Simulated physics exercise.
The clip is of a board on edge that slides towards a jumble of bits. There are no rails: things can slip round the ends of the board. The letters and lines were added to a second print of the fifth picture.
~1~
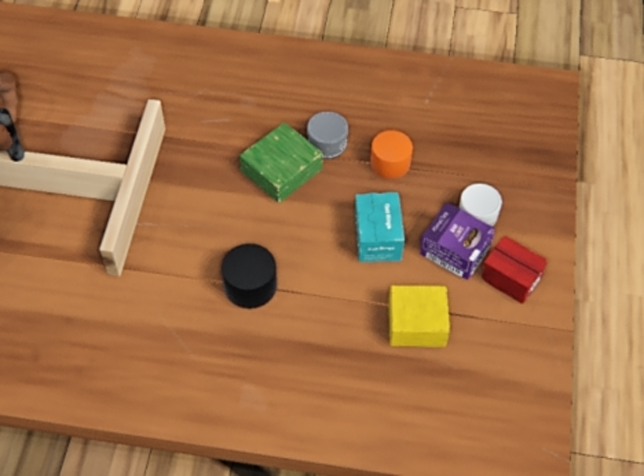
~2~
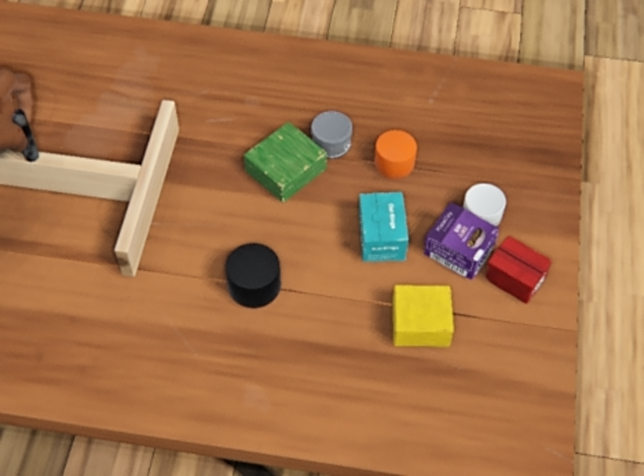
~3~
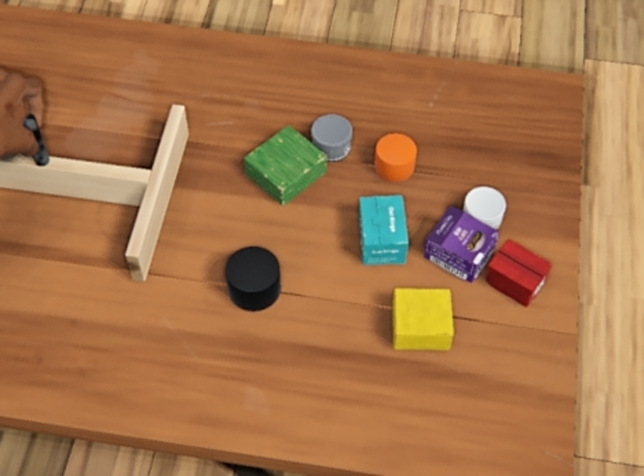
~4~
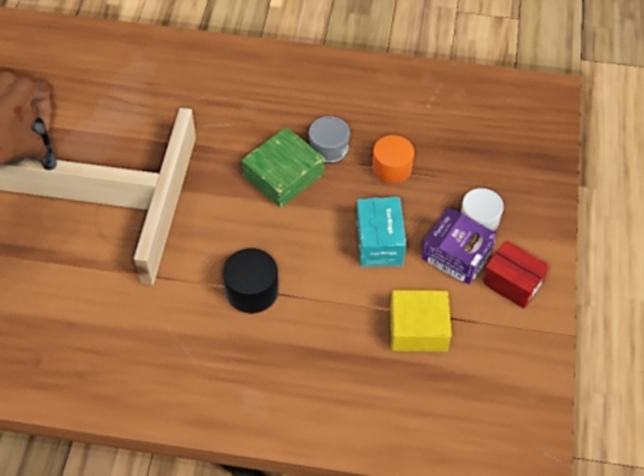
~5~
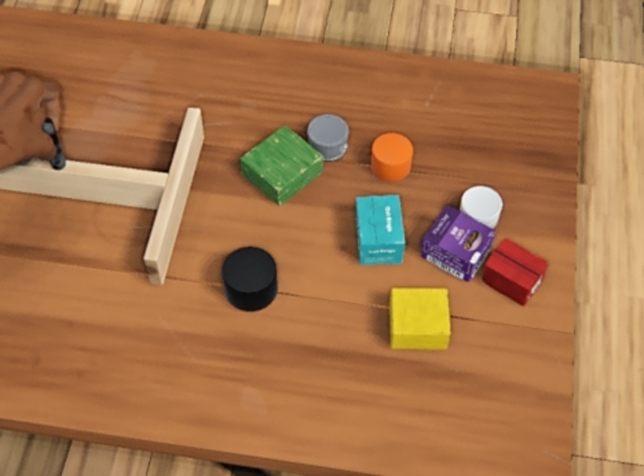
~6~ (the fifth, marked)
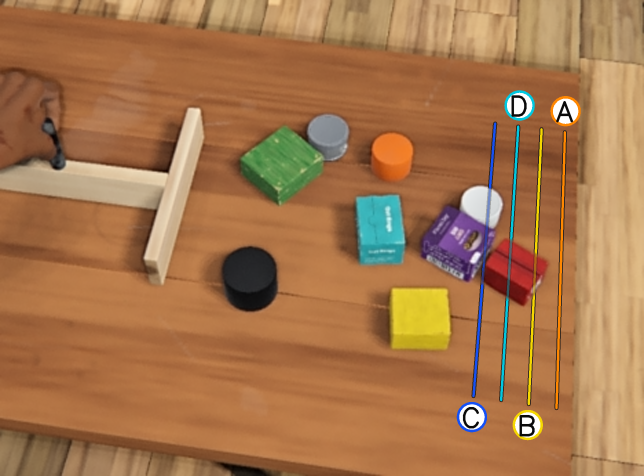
A hand slides a wooden board slightly right across the table towards several scattered objects.
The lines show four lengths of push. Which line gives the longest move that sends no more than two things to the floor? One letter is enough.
No farther than C.
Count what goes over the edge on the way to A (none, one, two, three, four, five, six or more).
By then, six or more.
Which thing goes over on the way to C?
It is the red box.
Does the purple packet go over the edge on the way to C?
By then, no.
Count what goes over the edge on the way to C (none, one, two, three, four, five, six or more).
In all, one.
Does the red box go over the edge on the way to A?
Yes.
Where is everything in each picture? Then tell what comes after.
In the first picture, turquoise packet (379, 227); purple packet (457, 241); red box (513, 269).
In the second picture, board (146, 172); orange tin (395, 155).
In the third picture, board (156, 176); yellow block (422, 319).
In the fourth picture, board (164, 180); white jar (481, 212).
In the fifth picture, board (173, 180); turquoise packet (379, 230); purple packet (458, 243); red box (514, 272).
On the marked copy, A at (561, 258); B at (536, 255); C at (485, 248); D at (510, 251).
Taking C. A third of the way, board (284, 194); grey tin (337, 133); black pot (304, 287).
Two thirds of the way, board (397, 209); red box (527, 275); orange tin (487, 169).
When it is over, board (485, 221); red box over the edge; orange tin (571, 180); one fallen.
As for the rest, A drops seven; B drops four; D drops four.
